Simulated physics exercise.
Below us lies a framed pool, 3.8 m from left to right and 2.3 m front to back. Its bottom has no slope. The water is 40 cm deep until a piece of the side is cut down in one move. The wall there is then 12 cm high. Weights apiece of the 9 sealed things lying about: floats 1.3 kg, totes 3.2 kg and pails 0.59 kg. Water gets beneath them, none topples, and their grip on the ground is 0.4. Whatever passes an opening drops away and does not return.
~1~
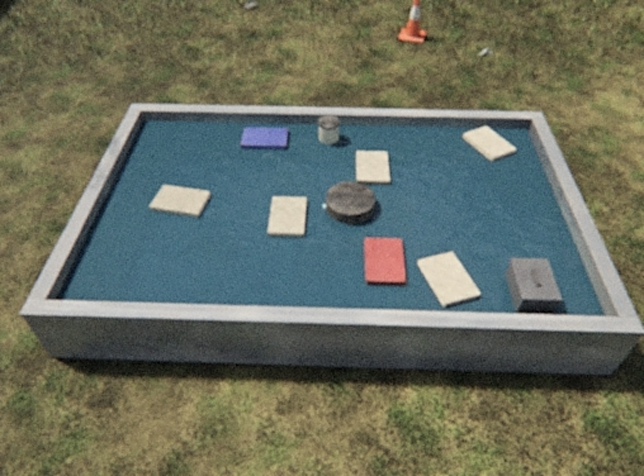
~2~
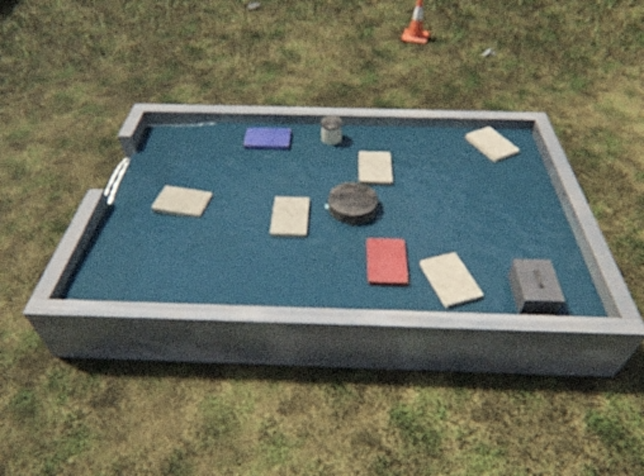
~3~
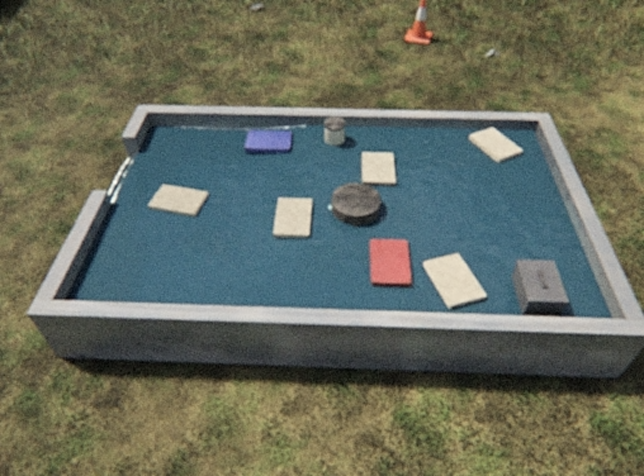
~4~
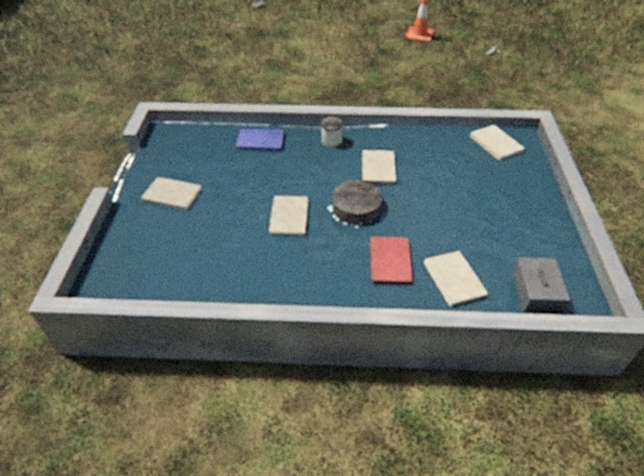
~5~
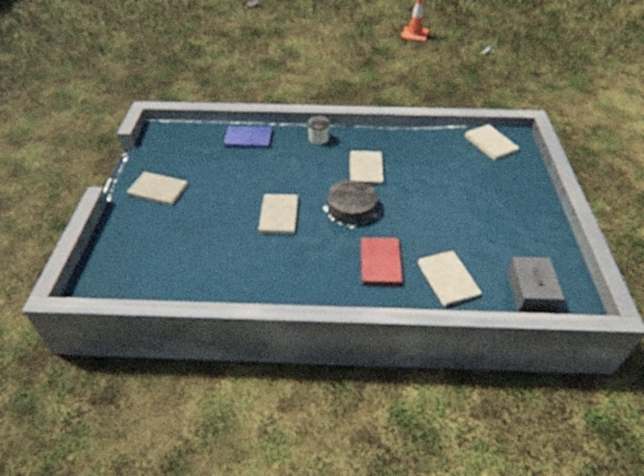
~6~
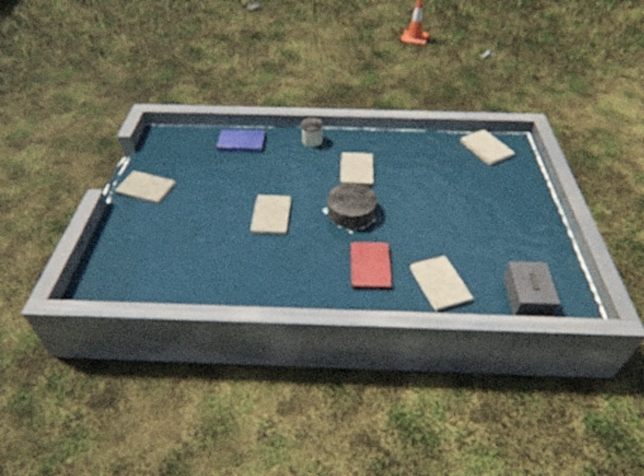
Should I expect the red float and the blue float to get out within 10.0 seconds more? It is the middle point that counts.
Red float remains inside, blue float gets out.
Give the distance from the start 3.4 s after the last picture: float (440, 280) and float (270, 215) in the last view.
In that order: 20 cm, 50 cm.
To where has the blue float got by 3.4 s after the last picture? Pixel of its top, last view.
Near (184, 145).
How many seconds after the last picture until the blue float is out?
Near 7.0 s.
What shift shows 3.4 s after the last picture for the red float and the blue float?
Roughly 40 and 80 cm by then.
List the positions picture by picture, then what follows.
The red float at (385, 259) floats; the blue float at (265, 136) floats; about 3440 L in view; 0 of 9 have shifted, in the first picture.
The red float at (387, 260) floats; the blue float at (268, 137) floats; 40 cm deep round most things; 0 of 9 have shifted, in the second picture.
The red float at (390, 260), afloat; the blue float at (269, 140), afloat; about 3340 L in view; 1 of 9 have shifted, in the third picture.
The red float at (391, 258), afloat; the blue float at (261, 138), afloat, 11 cm from its start; 39 cm deep round most things; 2 of 9 have shifted, in the fourth picture.
The red float at (381, 259) floats, 4 cm from its start; the blue float at (248, 135), afloat, 18 cm from its start; about 3230 L in view; 5 of 9 have shifted, in the fifth picture.
The red float at (371, 264) floats, 11 cm from its start; the blue float at (241, 139) floats, 25 cm from its start; 37 cm deep round most things; 7 of 9 have shifted, in the sixth picture.
Then, 0.8 s after the last picture the red float is near (348, 264), 0.3 m from its start, afloat; the blue float is near (224, 139), 0.4 m from its start, afloat; 1 of 9 are out; 8 afloat.
Then, 3.4 s after the last picture the red float is near (336, 266), 0.4 m from its start, afloat; the blue float is near (184, 145), 0.8 m from its start, afloat; 1 of 9 are out; 8 afloat.
Then, 6.0 s after the last picture the red float is near (293, 262), 0.7 m from its start, afloat; the blue float is near (150, 159), 1.1 m from its start, afloat; 1 of 9 are out; 8 afloat.
Then, 10.0 s after the last picture the red float is near (255, 256), 1.0 m from its start, afloat; the blue float has gone out; 2 of 9 are out; 7 afloat.
